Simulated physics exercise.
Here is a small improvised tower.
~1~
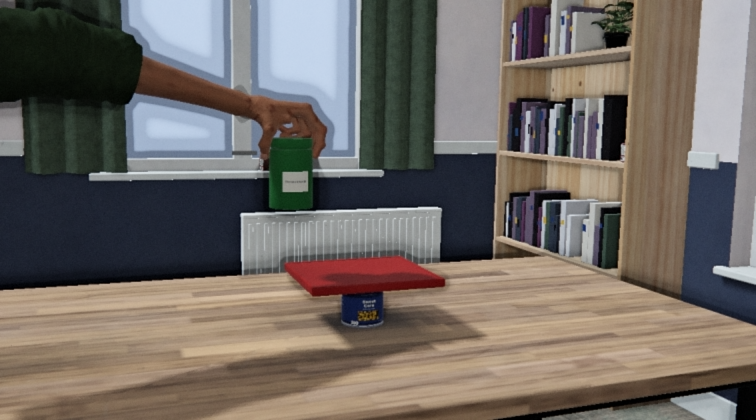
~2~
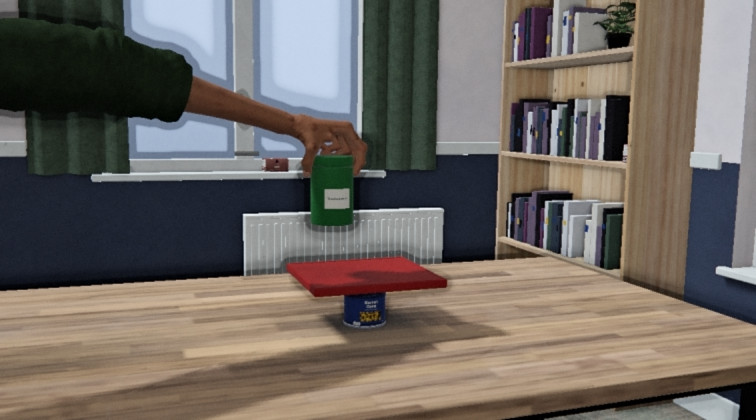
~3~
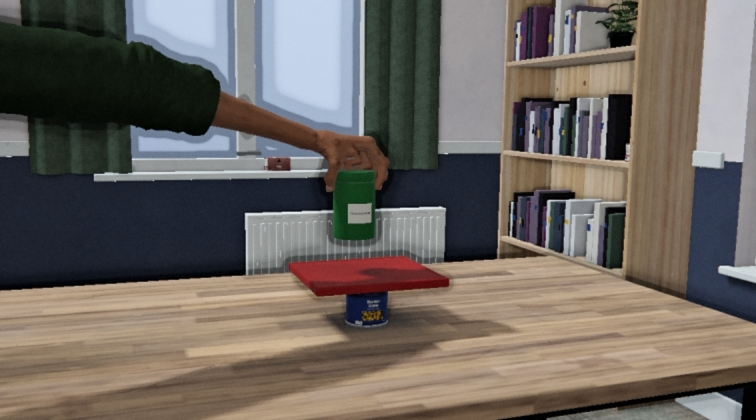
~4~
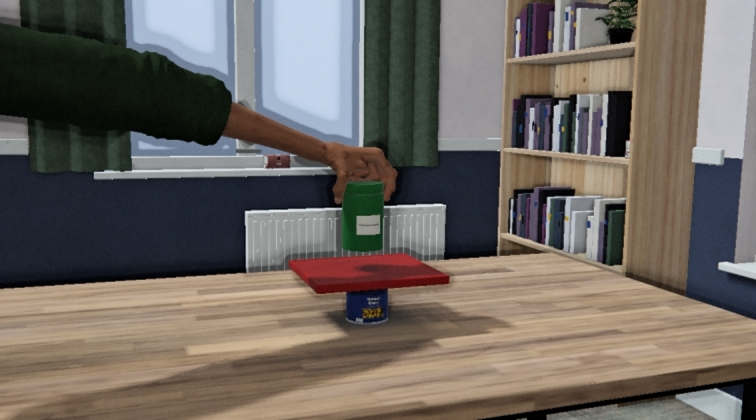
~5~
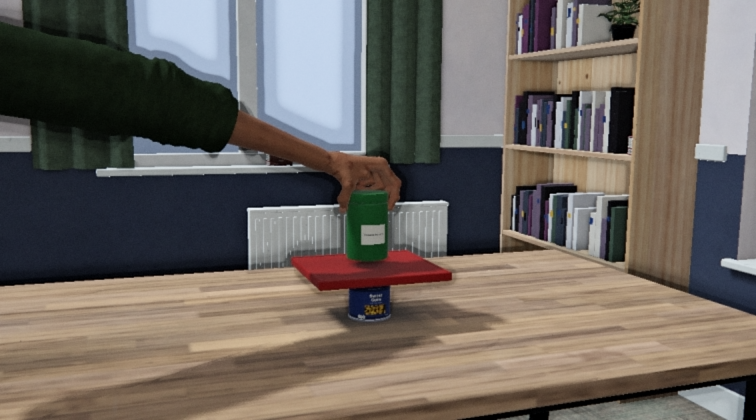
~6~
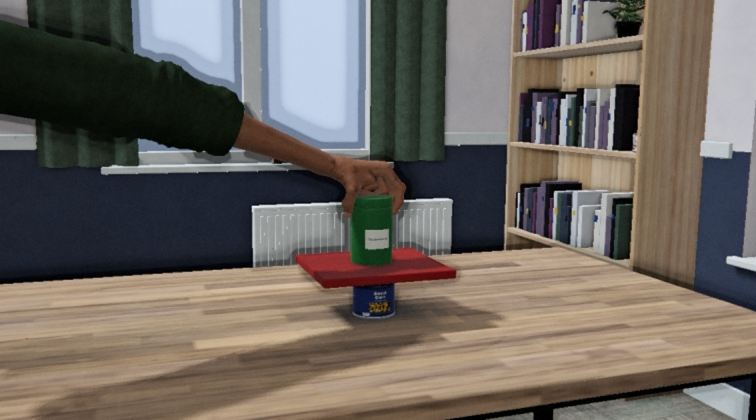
At the start, a hand holds a green jar in the air, up and to the left of a red board resting on a blue tin on a wooden table. The arm moves the jar right and downward, then sets it on the board, the hand still gripping it.
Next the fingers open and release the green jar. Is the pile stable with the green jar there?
As it turns out, it stays up.
Then, 0.30 s after the last picture, nothing has stirred.
Then, 0.70 s after the last picture, green jar resting near (372, 230).
At rest, all 3 in place. Seen from the same camera at the end, green jar near (372, 230). The stack keeps its balance.
